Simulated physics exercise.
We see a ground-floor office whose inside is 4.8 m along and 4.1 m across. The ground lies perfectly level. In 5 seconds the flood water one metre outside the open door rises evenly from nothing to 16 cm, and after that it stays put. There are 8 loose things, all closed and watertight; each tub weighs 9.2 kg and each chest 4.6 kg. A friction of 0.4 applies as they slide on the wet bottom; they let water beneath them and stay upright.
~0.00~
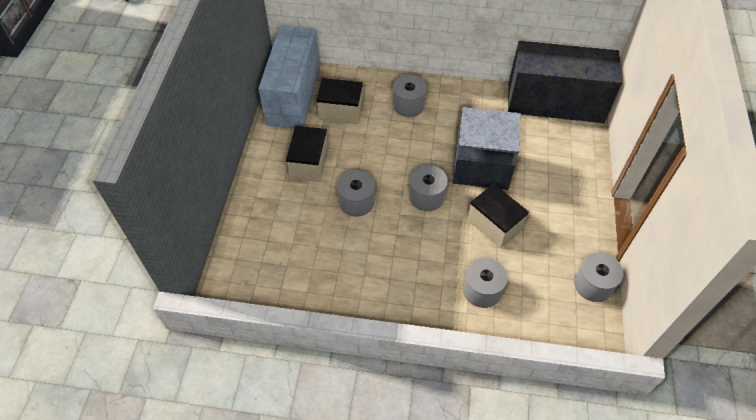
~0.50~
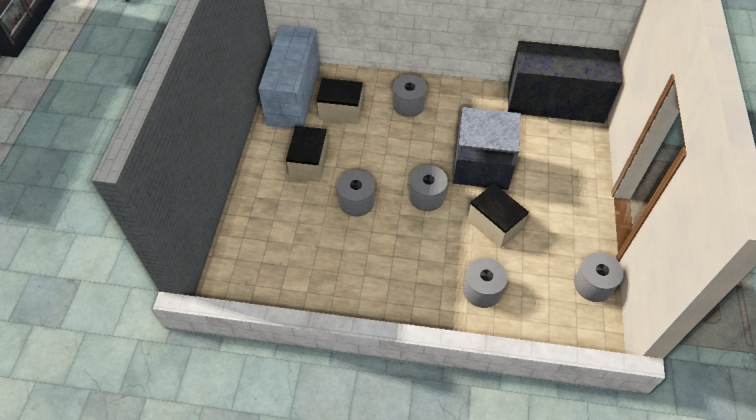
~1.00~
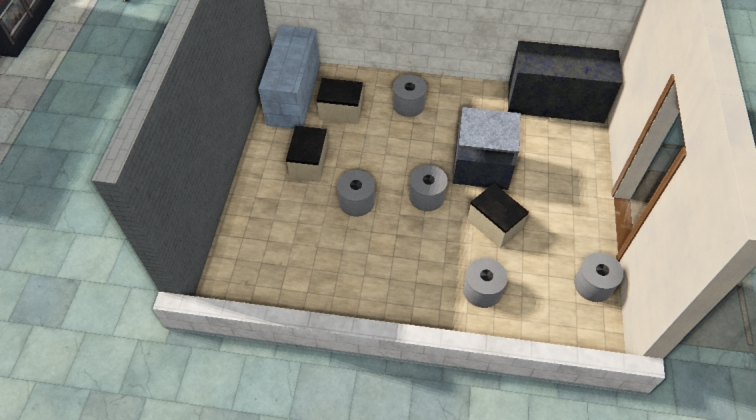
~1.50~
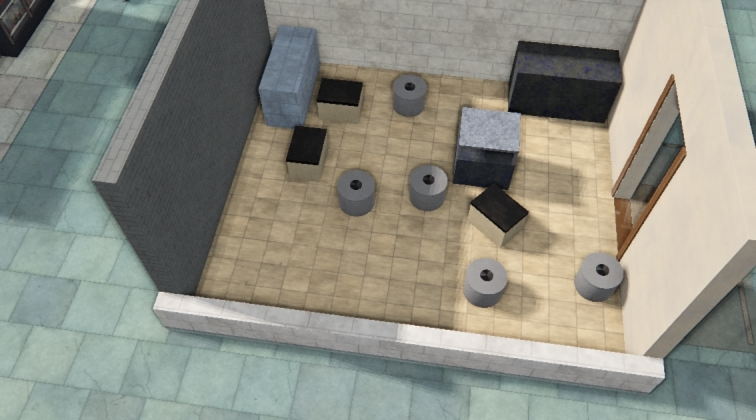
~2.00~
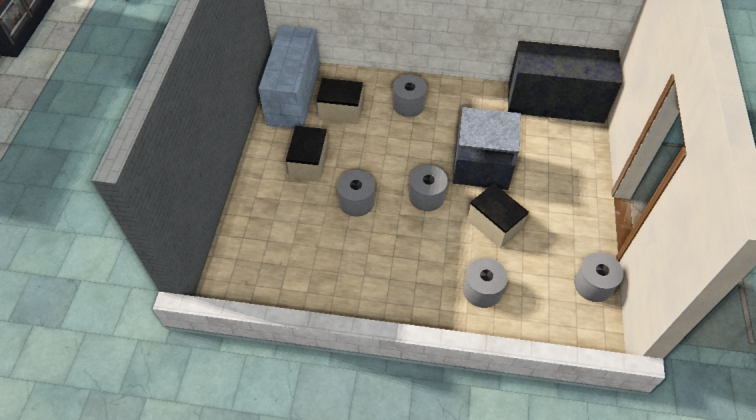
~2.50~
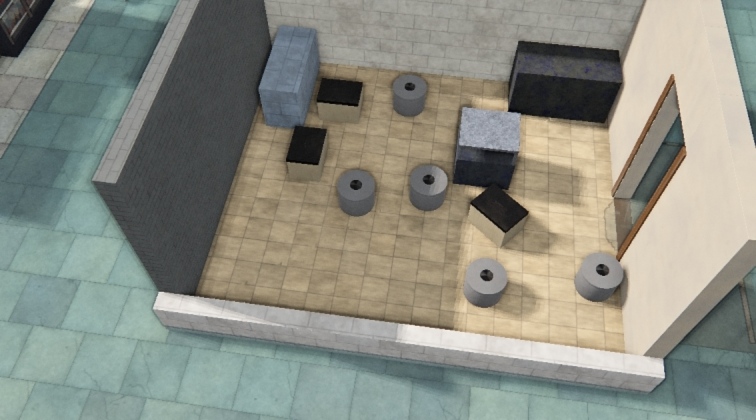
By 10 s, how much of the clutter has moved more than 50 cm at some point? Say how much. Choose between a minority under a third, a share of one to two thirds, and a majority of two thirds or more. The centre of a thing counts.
A minority under a third.
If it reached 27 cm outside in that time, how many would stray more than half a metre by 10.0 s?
In that case the number is 5.
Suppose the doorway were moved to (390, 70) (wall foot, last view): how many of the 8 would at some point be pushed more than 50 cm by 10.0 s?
So the tally would be 3.
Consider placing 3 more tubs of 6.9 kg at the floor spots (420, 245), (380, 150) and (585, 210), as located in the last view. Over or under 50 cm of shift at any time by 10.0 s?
One by one, in that order: Above it, below it, above it.
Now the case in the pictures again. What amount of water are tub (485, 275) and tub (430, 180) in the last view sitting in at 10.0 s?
Depth approx. 3 cm / 4 cm.
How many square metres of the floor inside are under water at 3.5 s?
Wet: Near 1.0 m2.
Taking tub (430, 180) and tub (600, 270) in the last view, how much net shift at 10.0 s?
Net displacement, in order: 10 cm; 0 cm.
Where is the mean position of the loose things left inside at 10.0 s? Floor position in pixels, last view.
Around (389, 197).
After 3.5 s 0 of 8 are over 50 cm from their spots; 0 afloat.
After 4.5 s 0 of 8 are over 50 cm from their spots; 0 afloat.
After 7.0 s 1 of 8 are over 50 cm from their spots; 0 afloat.
After 10.0 s 1 of 8 are over 50 cm from their spots, and 1 have been at some point; 1 afloat.
